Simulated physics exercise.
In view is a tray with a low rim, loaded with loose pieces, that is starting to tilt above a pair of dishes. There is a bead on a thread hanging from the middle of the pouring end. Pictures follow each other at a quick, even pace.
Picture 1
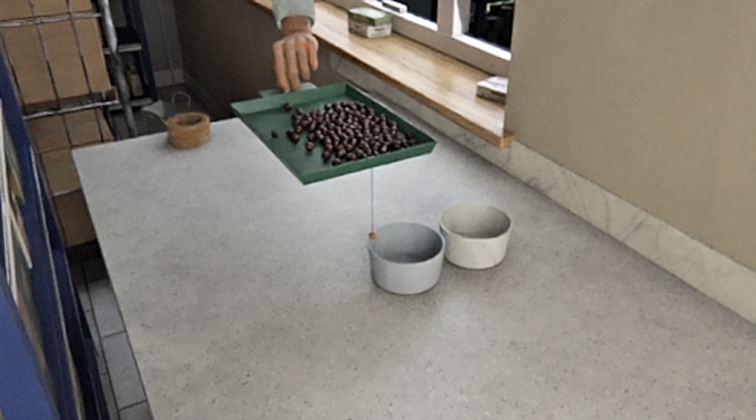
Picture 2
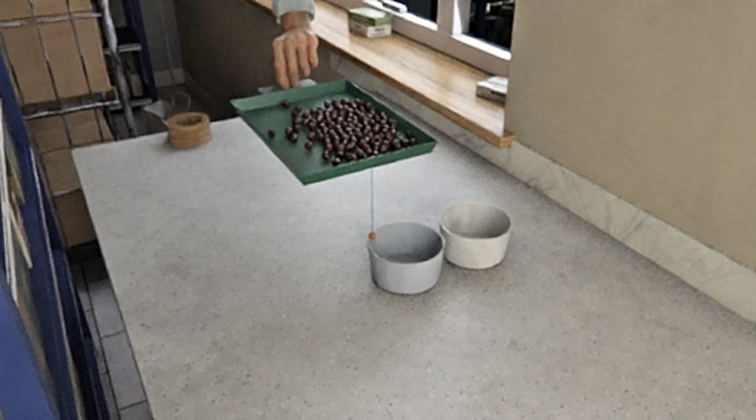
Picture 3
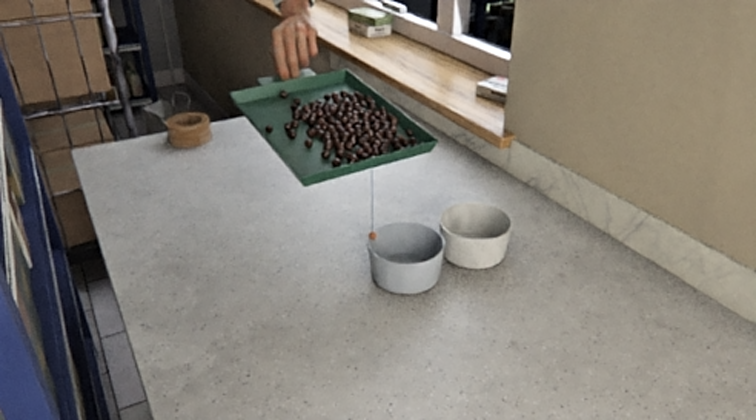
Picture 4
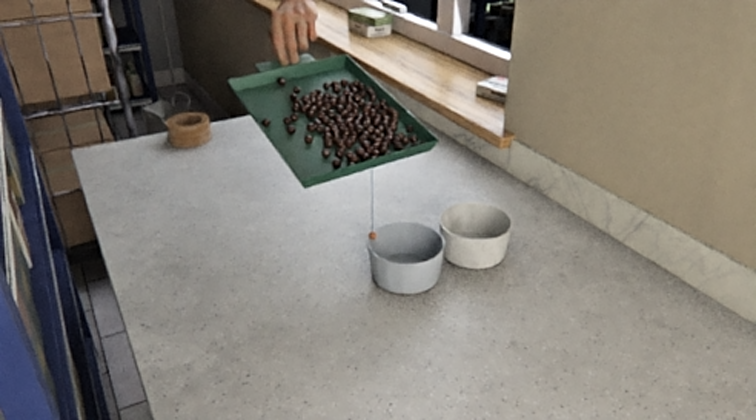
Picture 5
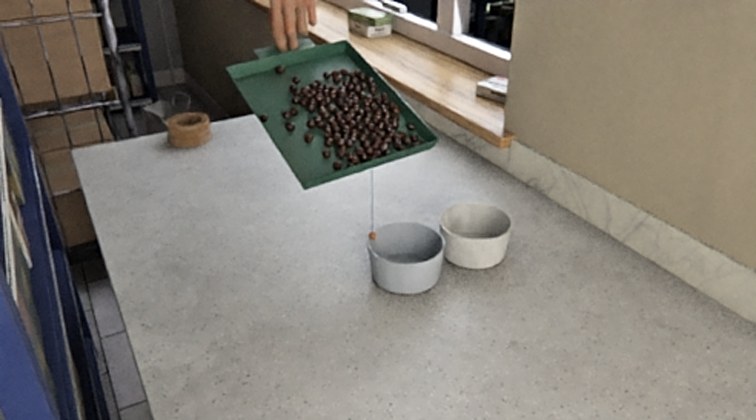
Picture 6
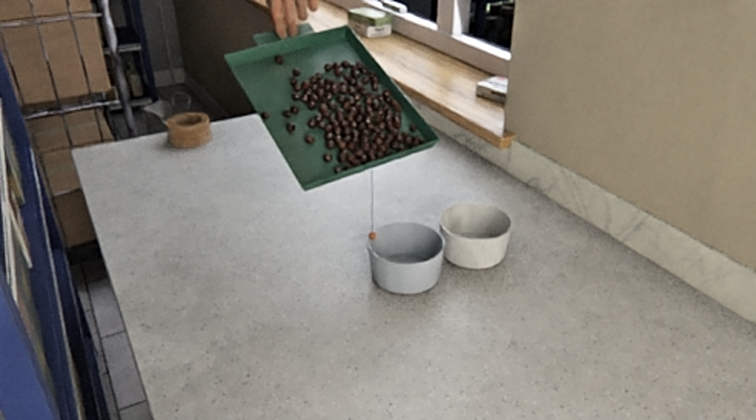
A green tray of chocolate balls, held by a hand at its back edge, tilted steadily more toward its front left corner above two small dishes, and the balls began to shift on it.
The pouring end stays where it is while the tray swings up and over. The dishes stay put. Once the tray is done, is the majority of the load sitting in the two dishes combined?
Well, most of the load misses the dishes, as it turns out.
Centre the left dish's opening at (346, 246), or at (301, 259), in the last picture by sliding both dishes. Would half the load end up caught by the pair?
Taking the places in turn, it's shy of half and then shy of half.
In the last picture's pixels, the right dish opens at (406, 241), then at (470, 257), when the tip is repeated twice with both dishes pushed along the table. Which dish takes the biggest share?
First try: The left-side dish; second try: The left-side dish.
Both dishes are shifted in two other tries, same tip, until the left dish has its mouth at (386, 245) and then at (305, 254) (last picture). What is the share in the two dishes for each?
Close to 10 in a hundred first, close to 10 in a hundred second.
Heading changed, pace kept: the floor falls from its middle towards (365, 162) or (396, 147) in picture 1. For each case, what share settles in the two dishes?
I'd say some 30 in a hundred at first, then 80 in a hundred.
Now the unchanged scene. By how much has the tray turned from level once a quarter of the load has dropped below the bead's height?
At some 75 degrees.
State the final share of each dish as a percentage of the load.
Final split: Left dish some 10 per cent, right dish some 0 per cent.
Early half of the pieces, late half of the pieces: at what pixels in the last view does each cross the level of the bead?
Points: About (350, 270), then about (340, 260).
Soon after the last picture, tray tipped steeply; about two thirds on the tray; a small part outside both; about a quarter in the air.
A little later, tray tipped past a quarter turn; a stray few on the tray; a small part in the left dish; most outside both; a small part in the air.
Later still, tray tipped past a quarter turn; a small part in the left dish; nearly all outside both.
By the end, tray tipped past a quarter turn; a small part in the left dish; none in the right dish; nearly all outside both.
